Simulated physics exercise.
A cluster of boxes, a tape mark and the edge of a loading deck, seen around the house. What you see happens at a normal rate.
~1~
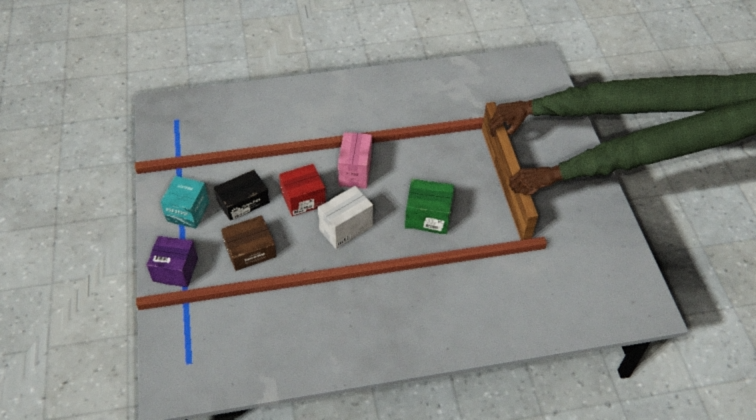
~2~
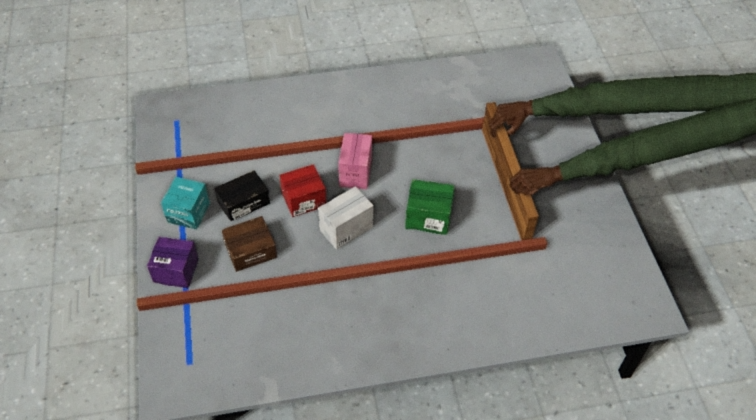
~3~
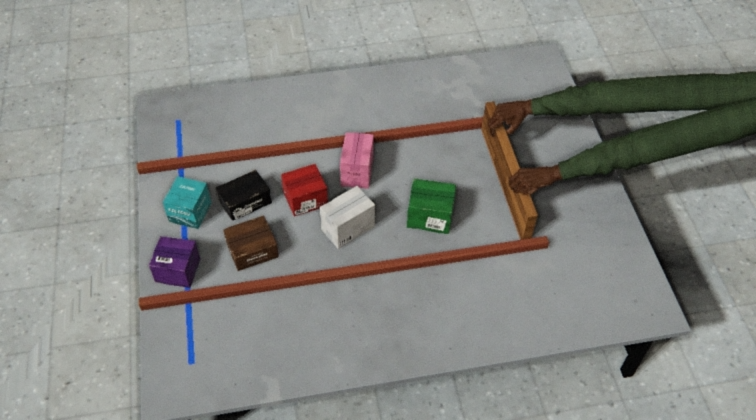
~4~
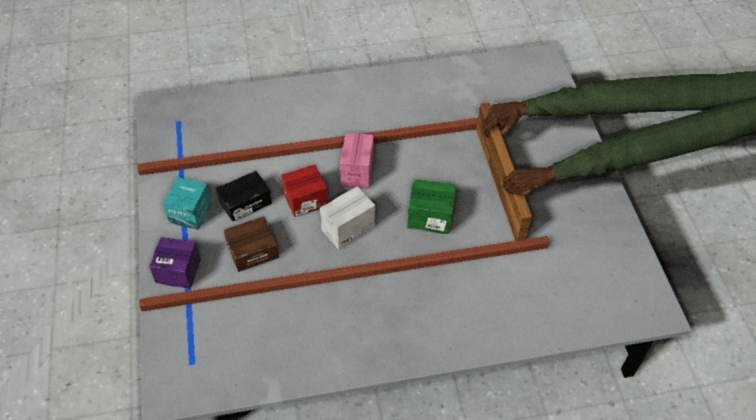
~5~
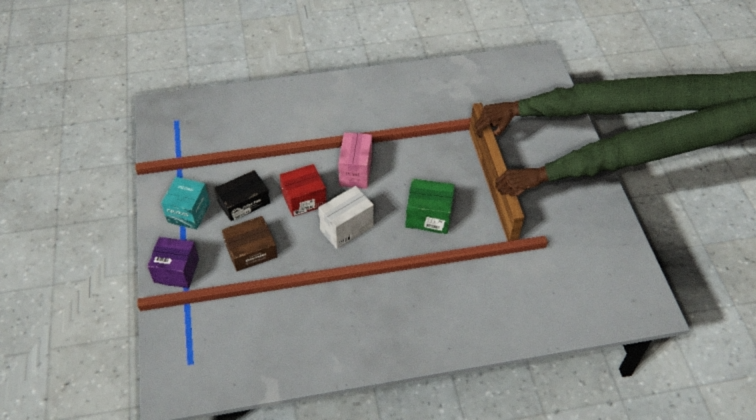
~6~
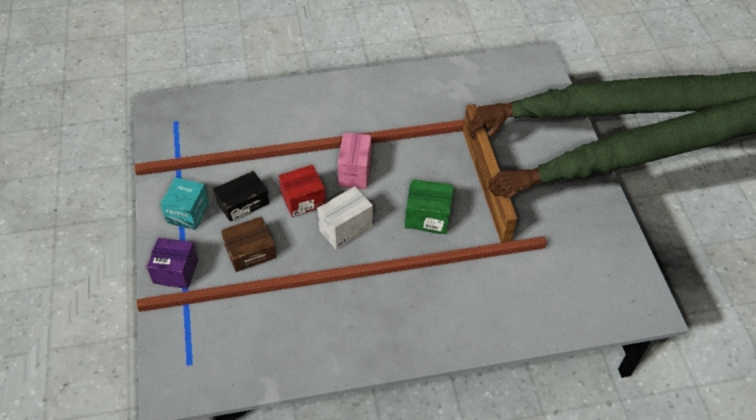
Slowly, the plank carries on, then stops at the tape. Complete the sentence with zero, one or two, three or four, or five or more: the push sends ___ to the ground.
The push sends five or more to the ground.
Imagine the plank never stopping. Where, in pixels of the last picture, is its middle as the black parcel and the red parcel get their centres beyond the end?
The middle is at (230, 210) when it's the black parcel, and at (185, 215) when it's the red parcel.
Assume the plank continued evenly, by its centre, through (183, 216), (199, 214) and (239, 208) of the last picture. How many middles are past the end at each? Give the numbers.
6; 5; 3.
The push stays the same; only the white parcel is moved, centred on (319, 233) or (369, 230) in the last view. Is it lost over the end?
Well, it tips off the first time and tips off the second time.
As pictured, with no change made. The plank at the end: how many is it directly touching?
In total, 2.
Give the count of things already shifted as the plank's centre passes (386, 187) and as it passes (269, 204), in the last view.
First 2, then 8.
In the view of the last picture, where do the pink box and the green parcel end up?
One is at about (163, 190), the other at about (158, 253).
Soon after, none off yet; purple parcel at rest near (173, 263); turquoise box at rest near (185, 204); black parcel at rest near (242, 196).
After that, none off yet; purple parcel displaced about its own width near (139, 273); turquoise box displaced about its own width near (155, 207); black parcel displaced about its own width near (194, 195).
In the end, the number that fall off is five or more; gone, white parcel, red parcel, brown box, black parcel, turquoise box and purple parcel.
